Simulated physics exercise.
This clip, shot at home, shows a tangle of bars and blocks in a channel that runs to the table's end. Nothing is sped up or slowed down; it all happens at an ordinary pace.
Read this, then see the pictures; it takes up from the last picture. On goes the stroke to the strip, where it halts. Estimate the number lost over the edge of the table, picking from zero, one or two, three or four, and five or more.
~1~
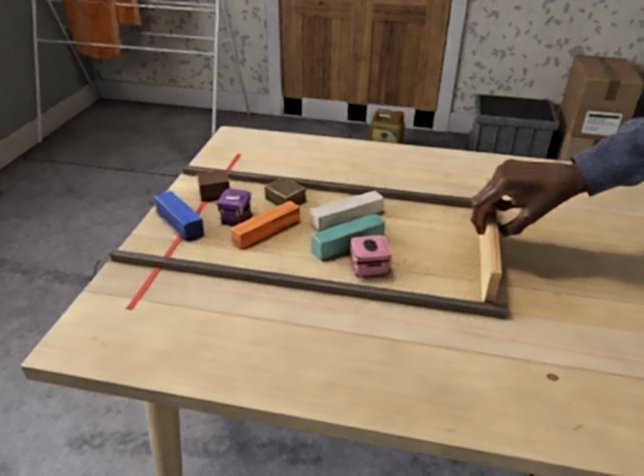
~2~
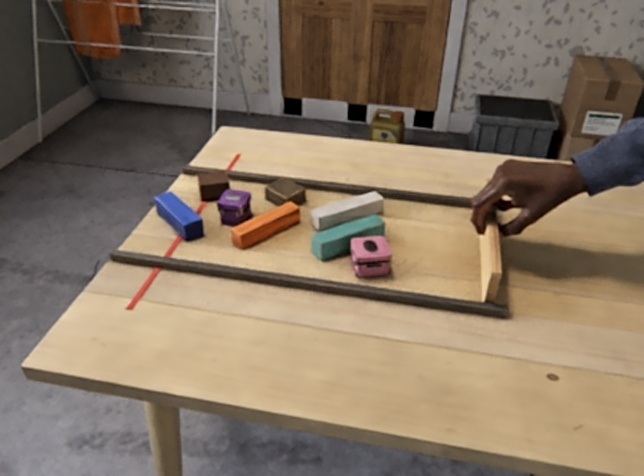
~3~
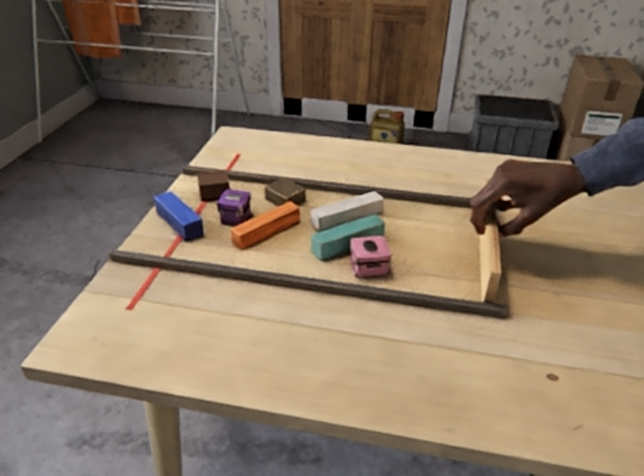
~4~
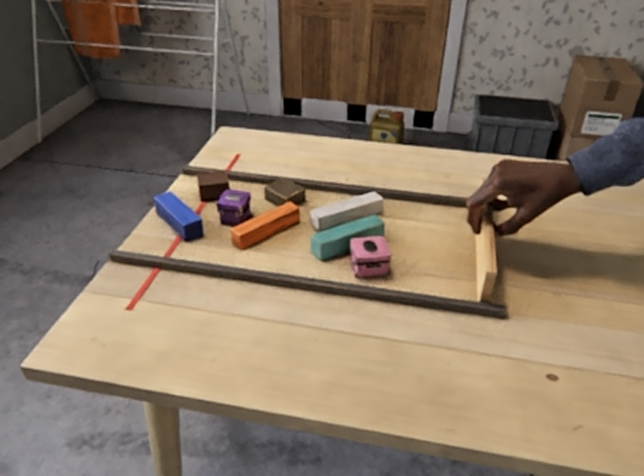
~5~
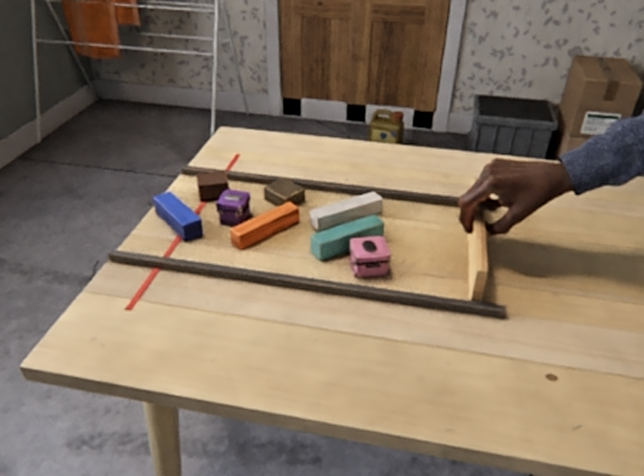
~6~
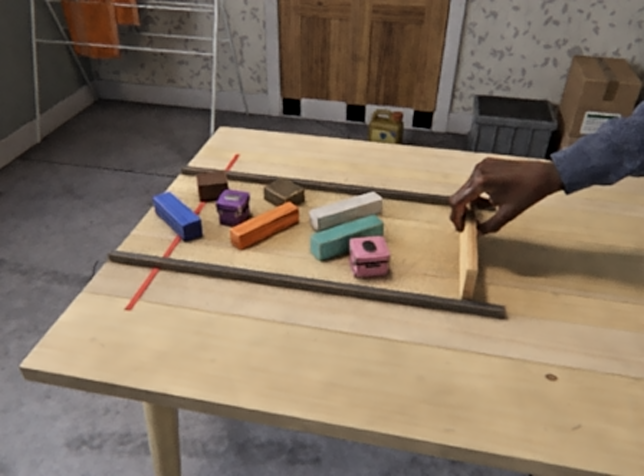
Dropped: Three or four.
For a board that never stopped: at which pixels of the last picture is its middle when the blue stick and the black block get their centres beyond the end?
For the blue stick at (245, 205), for the black block at (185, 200).
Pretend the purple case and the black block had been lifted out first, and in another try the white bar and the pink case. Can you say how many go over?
Tally per try: 2 / 2.
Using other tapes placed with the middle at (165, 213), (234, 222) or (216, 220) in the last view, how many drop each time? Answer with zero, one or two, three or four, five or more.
Taking the three tapes one at a time, the answers are five or over, then one or two, then three or four.
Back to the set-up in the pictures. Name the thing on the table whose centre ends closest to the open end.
Looking at the middles, it's the black block.
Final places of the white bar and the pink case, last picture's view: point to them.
Reading them off: First (180, 193); then (159, 231).
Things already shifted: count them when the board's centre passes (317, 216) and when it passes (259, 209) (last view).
Well, it's 4 at the first one and 8 at the second.
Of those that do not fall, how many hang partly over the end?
3, I think.
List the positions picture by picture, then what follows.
Blue stick (179, 215); brown block (214, 185); purple case (235, 207); board (489, 237); tape (195, 216), in the first frame.
Brown block (214, 186); orange stick (267, 225), in the second frame.
Purple case (235, 207); board (489, 237), in the third frame.
Blue stick (178, 215); white bar (347, 211), in the fourth frame.
Brown block (213, 186); pink case (369, 257), in the fifth frame.
Blue stick (177, 216); brown block (212, 186); purple case (234, 208); board (468, 235); tape (194, 216), in the sixth frame.
Early on, none off yet; blue stick at rest near (177, 216); brown block at rest near (212, 186); purple case at rest near (234, 208).
A while later, none off yet; blue stick travelled a little near (169, 213); brown block at rest near (212, 186); purple case travelled about its own width near (202, 200).
Finally, the number that fall off is three or four; lost, orange stick, purple case, brown block and blue stick.
